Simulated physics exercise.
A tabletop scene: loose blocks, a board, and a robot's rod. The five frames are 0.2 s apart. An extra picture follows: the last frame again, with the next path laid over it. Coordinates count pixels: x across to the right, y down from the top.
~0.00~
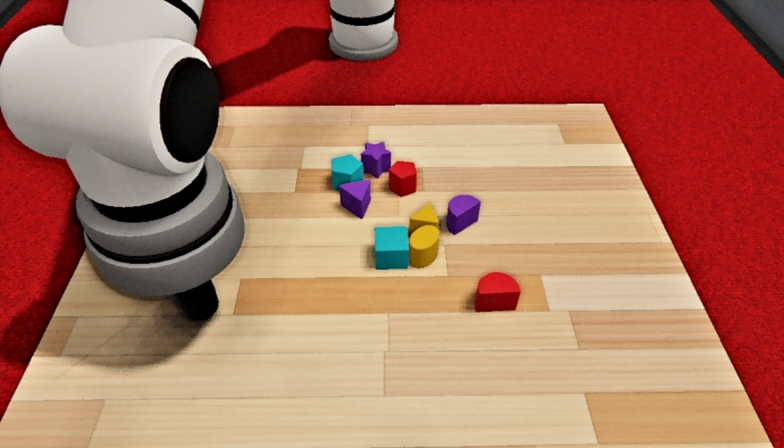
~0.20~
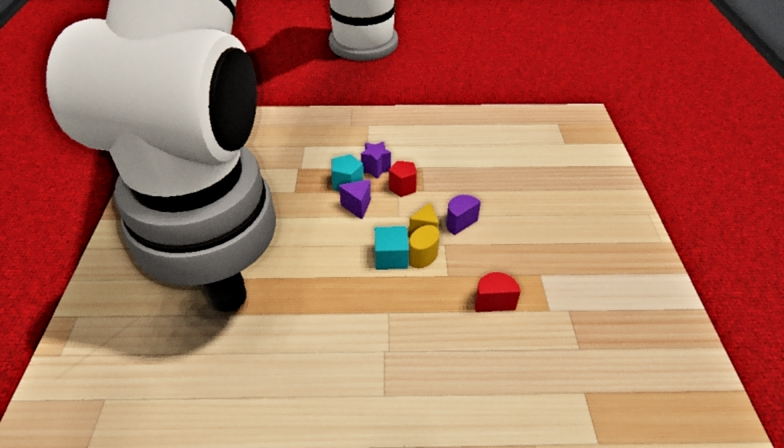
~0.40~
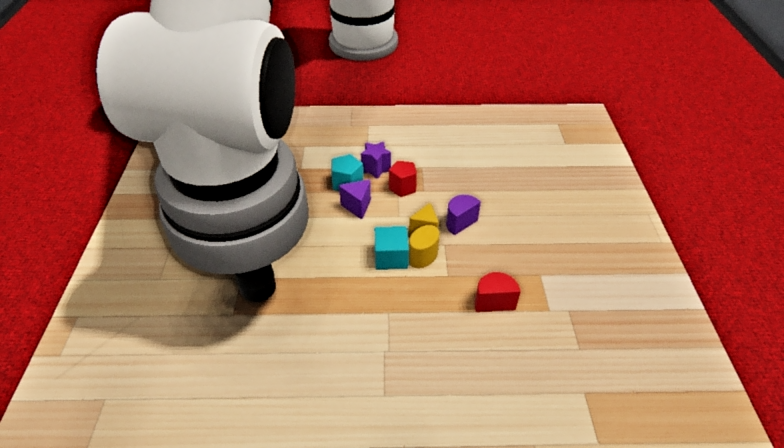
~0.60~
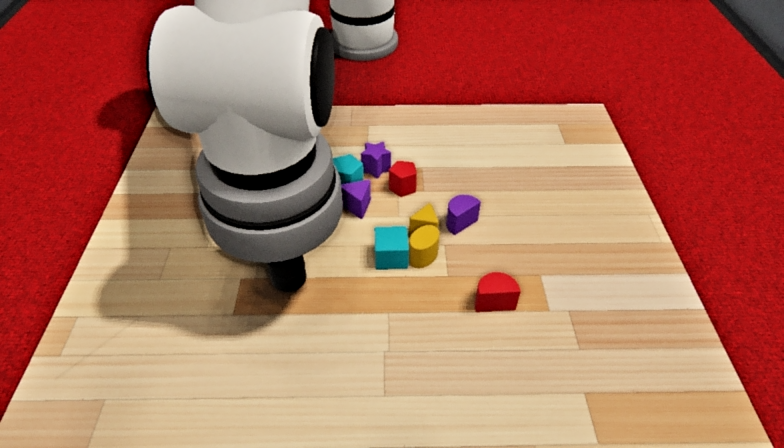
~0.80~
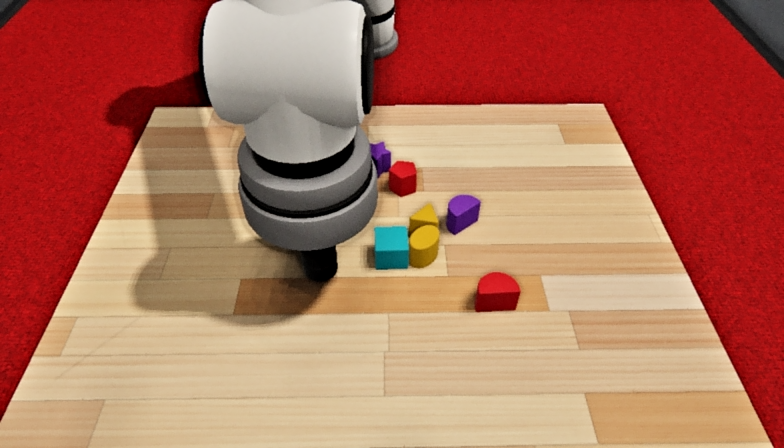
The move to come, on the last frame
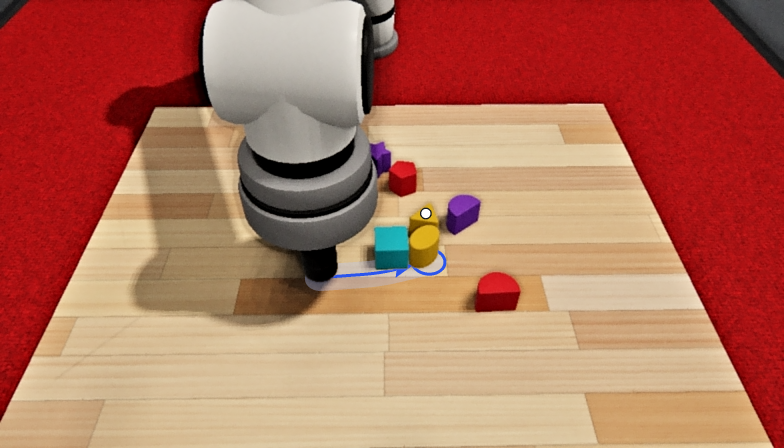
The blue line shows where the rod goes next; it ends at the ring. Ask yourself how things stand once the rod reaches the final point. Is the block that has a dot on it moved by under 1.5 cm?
No - that is not the case.
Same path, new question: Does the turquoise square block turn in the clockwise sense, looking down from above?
No.
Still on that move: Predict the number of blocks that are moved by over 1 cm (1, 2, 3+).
Three or more move.
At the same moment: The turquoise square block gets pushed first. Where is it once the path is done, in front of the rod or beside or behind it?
It is no longer ahead.
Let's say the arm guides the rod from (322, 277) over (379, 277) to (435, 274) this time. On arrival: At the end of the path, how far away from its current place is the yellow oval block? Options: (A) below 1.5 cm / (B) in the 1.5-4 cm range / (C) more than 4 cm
(B)
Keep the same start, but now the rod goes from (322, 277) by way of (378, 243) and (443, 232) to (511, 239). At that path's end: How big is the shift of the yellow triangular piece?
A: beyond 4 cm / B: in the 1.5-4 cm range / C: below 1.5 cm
A - beyond 4 cm.
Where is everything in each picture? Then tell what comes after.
In the first picture, rod tip at (201, 307); block tops, turquoise square block at (391, 238); yellow oval block at (425, 236); yellow triangular piece at (426, 214); purple D-shaped block at (462, 203).
In the second picture, rod at (229, 299); blocks unchanged.
In the third picture, rod at (259, 289); blocks unchanged.
In the fourth picture, rod at (290, 280); blocks unchanged.
In the fifth picture, rod at (321, 270); turquoise square block at (391, 238); yellow oval block at (425, 236); yellow triangular piece at (426, 214); purple D-shaped block at (462, 203).
Path on the board, from (322, 277) by way of (359, 275) and (395, 270) to (429, 261); the dot is on the yellow triangular piece.
What follows on the original path. One third of the way, rod at (360, 267); nothing pushed yet.
Two thirds of the way, rod at (396, 262); turquoise square block at (413, 228), turned 45° anticlockwise; yellow oval block at (448, 230), turned 20° anticlockwise; yellow triangular piece at (428, 210).
At the end, rod at (429, 254); turquoise square block at (425, 217), turned 80° anticlockwise; yellow oval block at (456, 228), turned 25° anticlockwise; yellow triangular piece at (430, 200); purple D-shaped block in place.
